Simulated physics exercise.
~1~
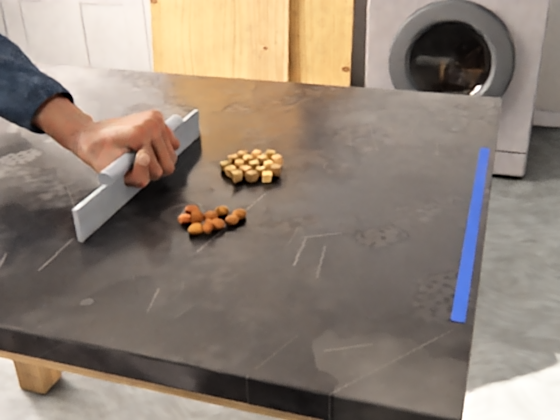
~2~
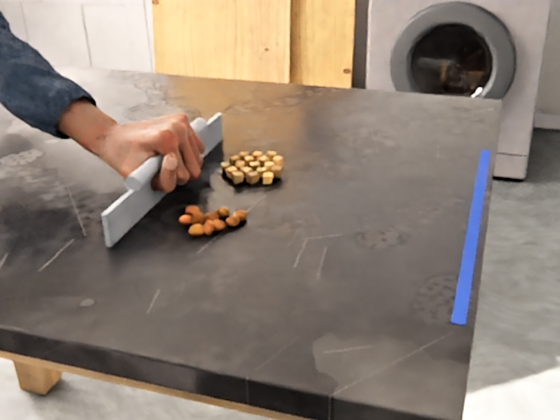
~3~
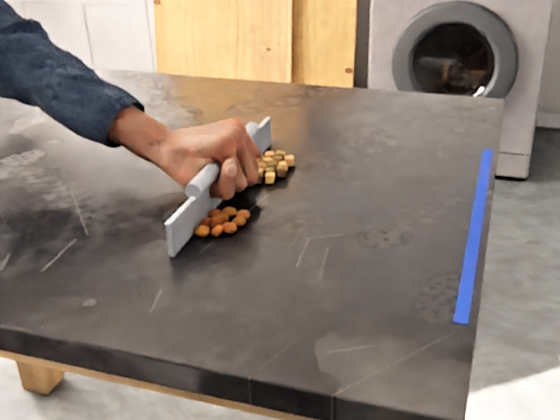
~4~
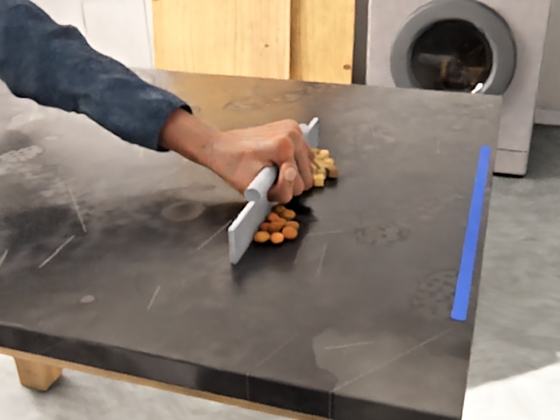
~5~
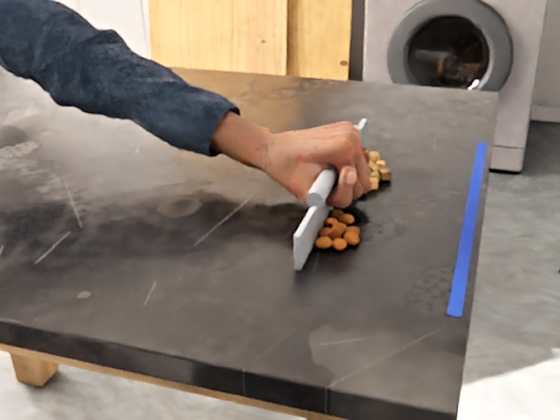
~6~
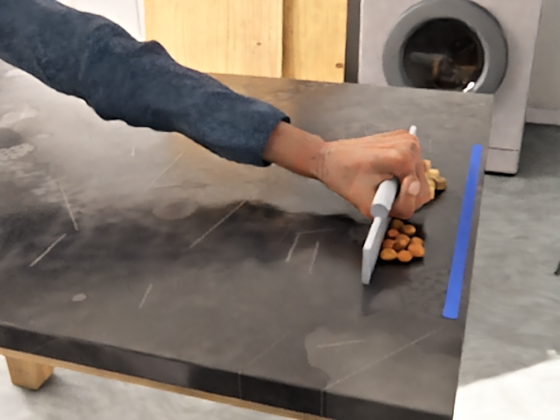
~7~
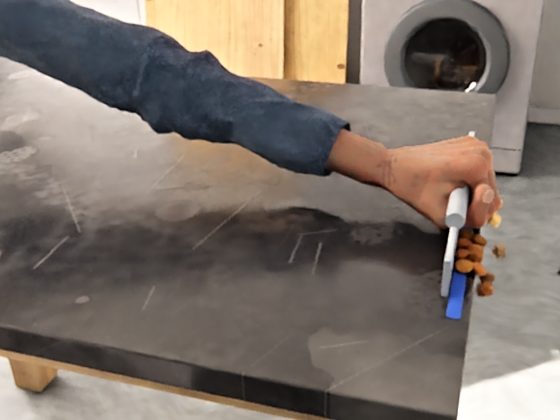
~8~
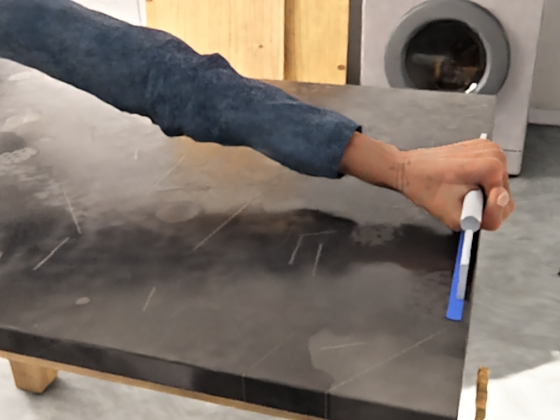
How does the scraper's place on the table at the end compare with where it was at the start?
At the start the scraper is on the left part of the table, to the left of both piles. At the end it is at the blue tape by the right edge.
